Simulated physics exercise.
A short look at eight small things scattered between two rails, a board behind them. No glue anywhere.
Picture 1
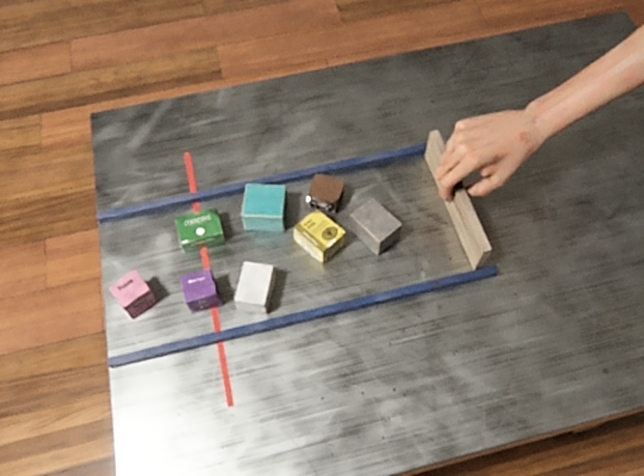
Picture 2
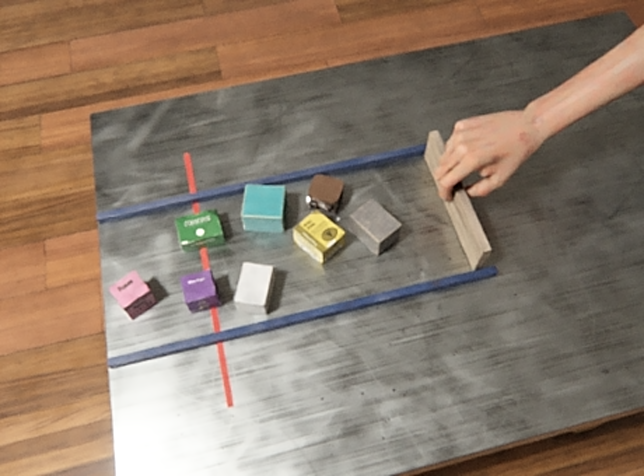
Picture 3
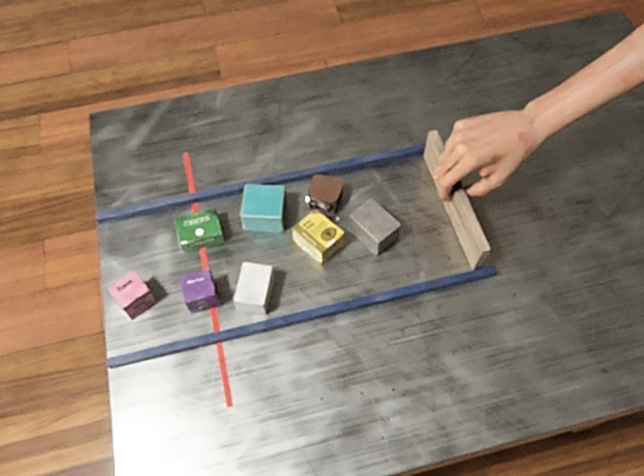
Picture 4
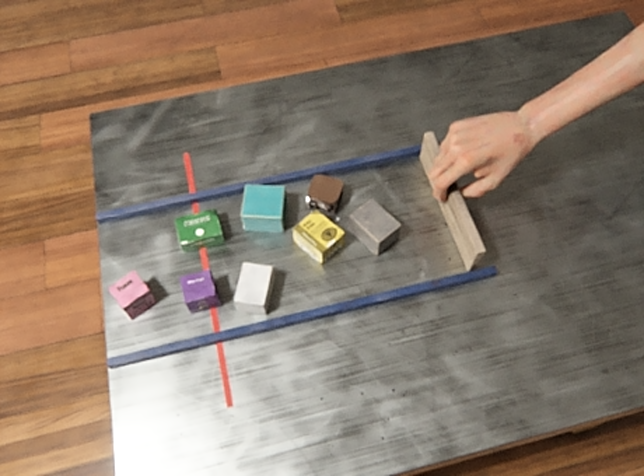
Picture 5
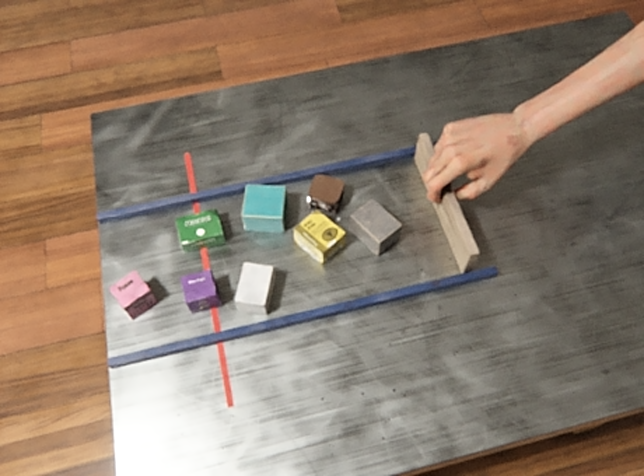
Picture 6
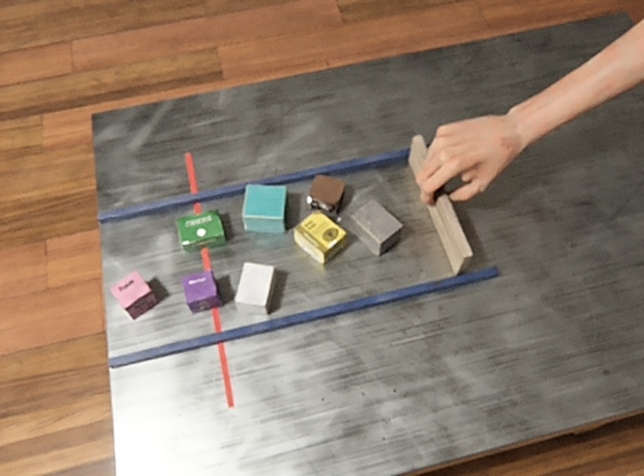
To begin with, a hand grips an upright wooden board at the right of two blue rails, with eight small boxes and blocks scattered to its left, some near a red strip. The hand then slides the board slightly left, while the scattered objects stay still.
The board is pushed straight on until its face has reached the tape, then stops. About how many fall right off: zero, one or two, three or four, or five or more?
As it turns out, the number that fall off is zero.
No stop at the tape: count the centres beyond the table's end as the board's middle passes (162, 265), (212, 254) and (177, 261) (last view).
It would be 2, 0 and 2.
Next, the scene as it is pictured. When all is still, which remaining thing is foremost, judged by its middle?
That is the green box.
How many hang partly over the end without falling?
That would be 1.
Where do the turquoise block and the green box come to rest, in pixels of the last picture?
The turquoise block stops around (147, 235); the green box around (106, 250).
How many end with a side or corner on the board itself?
That makes 3.
Early on, none off yet; pink box at rest near (134, 295); purple box at rest near (202, 292); green box at rest near (201, 231).
A while later, none off yet; pink box at rest near (134, 295); purple box at rest near (202, 292); green box travelled a little near (178, 235).
Finally, the number that fall off is zero.
